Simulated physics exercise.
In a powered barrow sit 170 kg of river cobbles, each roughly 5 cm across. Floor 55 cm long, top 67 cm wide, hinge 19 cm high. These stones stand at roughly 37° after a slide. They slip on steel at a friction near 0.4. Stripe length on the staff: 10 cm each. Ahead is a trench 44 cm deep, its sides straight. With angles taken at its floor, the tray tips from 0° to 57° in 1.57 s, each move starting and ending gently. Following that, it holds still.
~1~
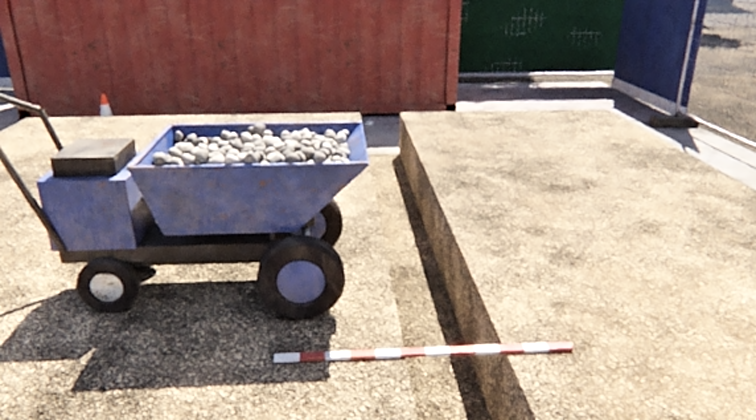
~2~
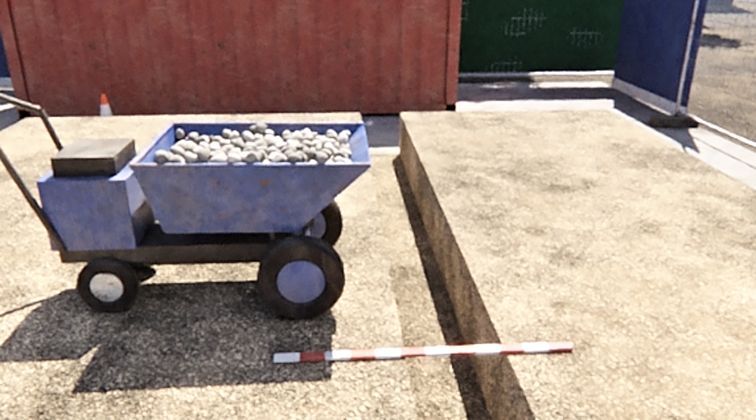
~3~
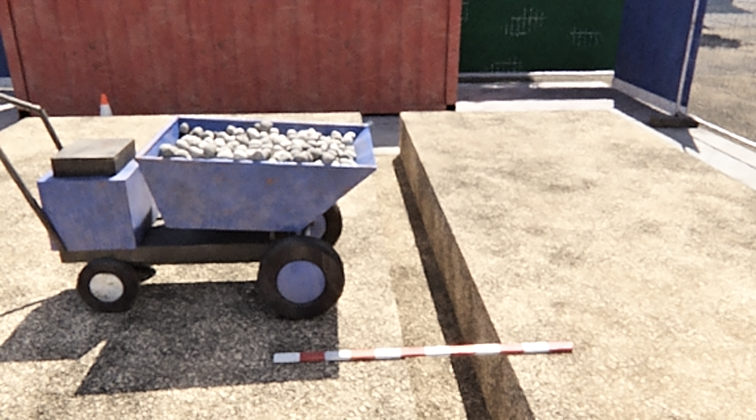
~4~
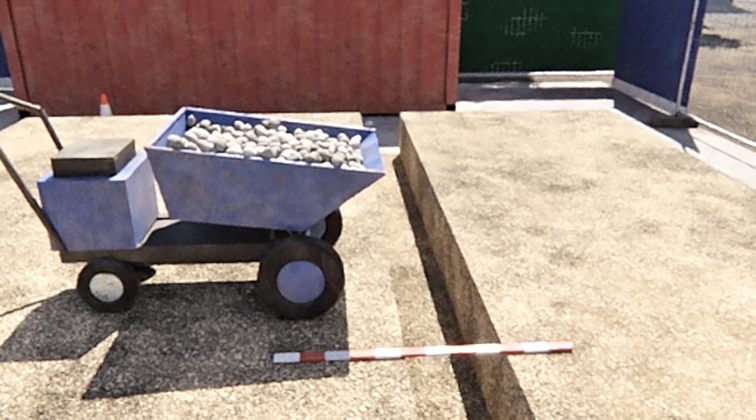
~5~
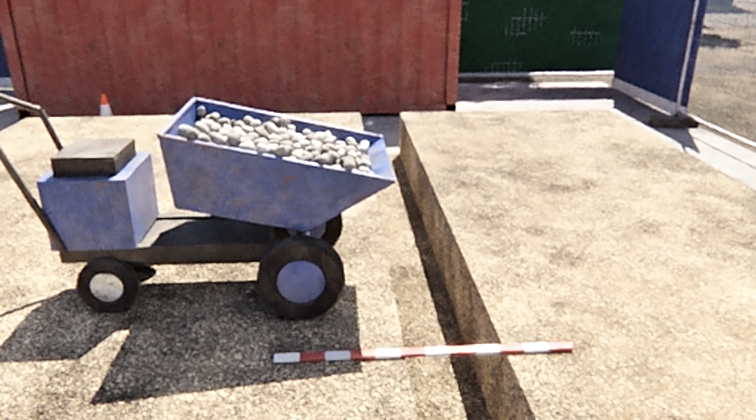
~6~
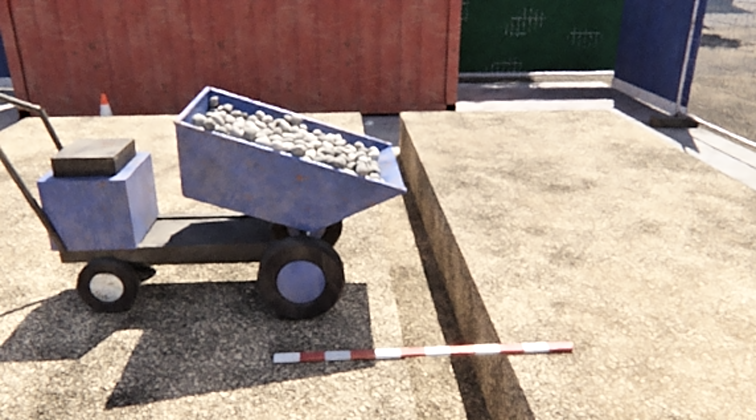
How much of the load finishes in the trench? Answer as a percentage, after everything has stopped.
Some 68 per cent of it.
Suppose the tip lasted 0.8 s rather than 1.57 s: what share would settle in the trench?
It'd be some 60 per cent.
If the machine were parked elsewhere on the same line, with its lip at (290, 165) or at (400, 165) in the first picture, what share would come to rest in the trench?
The first gives about 75 percent and the second about 45 percent.
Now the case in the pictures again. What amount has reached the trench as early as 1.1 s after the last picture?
By that moment, roughly 15 per cent of the load.
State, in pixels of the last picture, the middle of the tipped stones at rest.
Centre estimate: Around (448, 338).
Then, 0.6 s after the last picture the floor is at 48°, 100 % in the tray; the foremost stones are at (429, 227).
Then, 1.1 s after the last picture the floor is at 57°, 83 % in the tray, 15 % in the trench, 1 % past the trench; the foremost stones are at (495, 282).
Then, 1.4 s after the last picture the floor is at 57°, 55 % in the tray, 31 % in the trench, 13 % past the trench; the foremost stones are at (552, 274).
Then, 3.4 s after the last picture the floor is at 57°, 15 % in the tray, 68 % in the trench, 17 % past the trench; the foremost stones are at (593, 270).
